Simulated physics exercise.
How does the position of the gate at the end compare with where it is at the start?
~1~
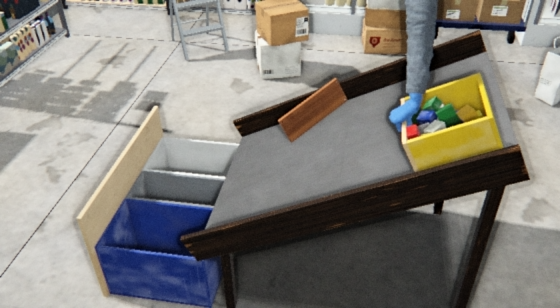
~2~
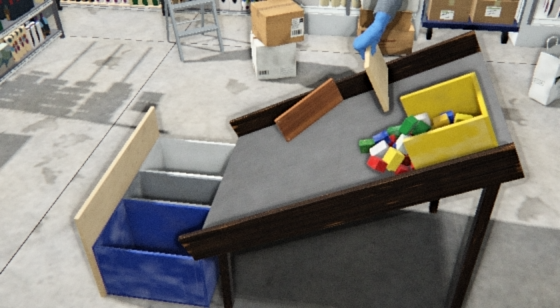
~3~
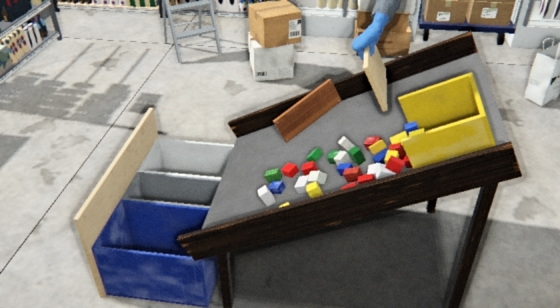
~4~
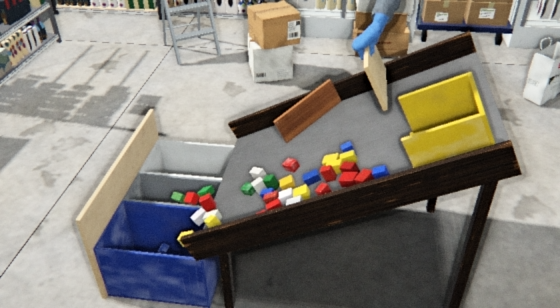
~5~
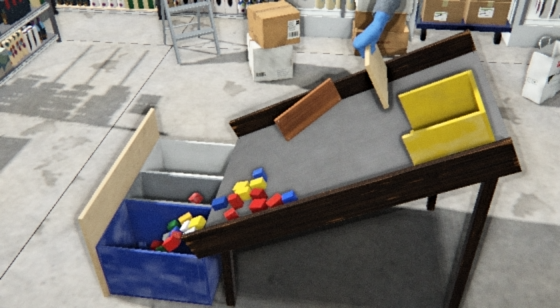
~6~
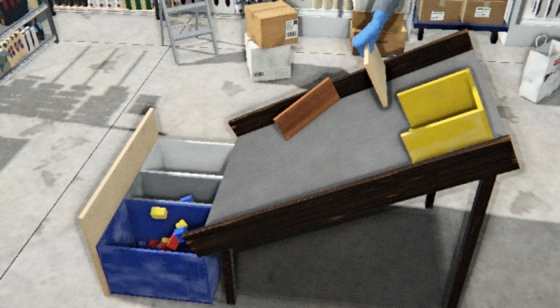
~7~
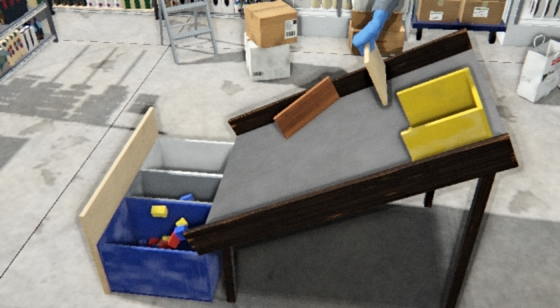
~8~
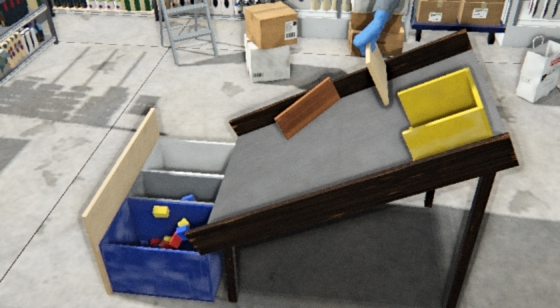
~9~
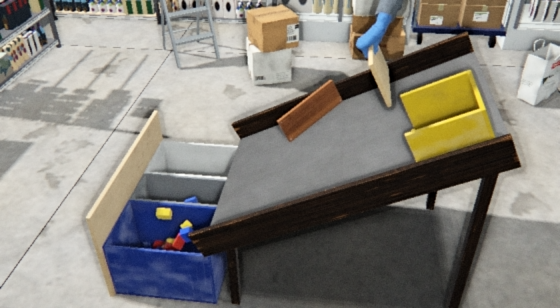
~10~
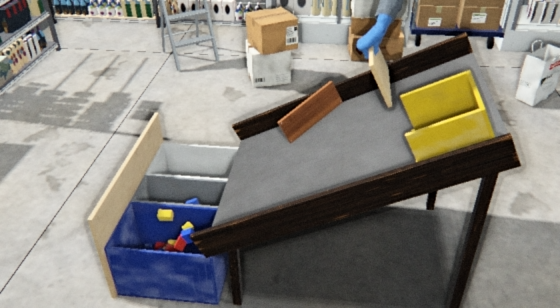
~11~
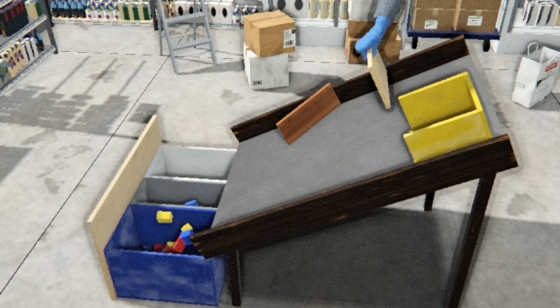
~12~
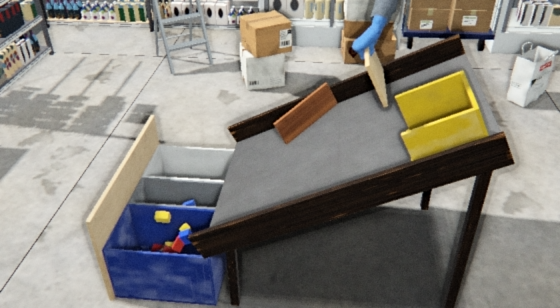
At the start the gate is down at the yellow pen, holding back the bricks. By the end it is held higher up and to the left, clear of the pen's open side.
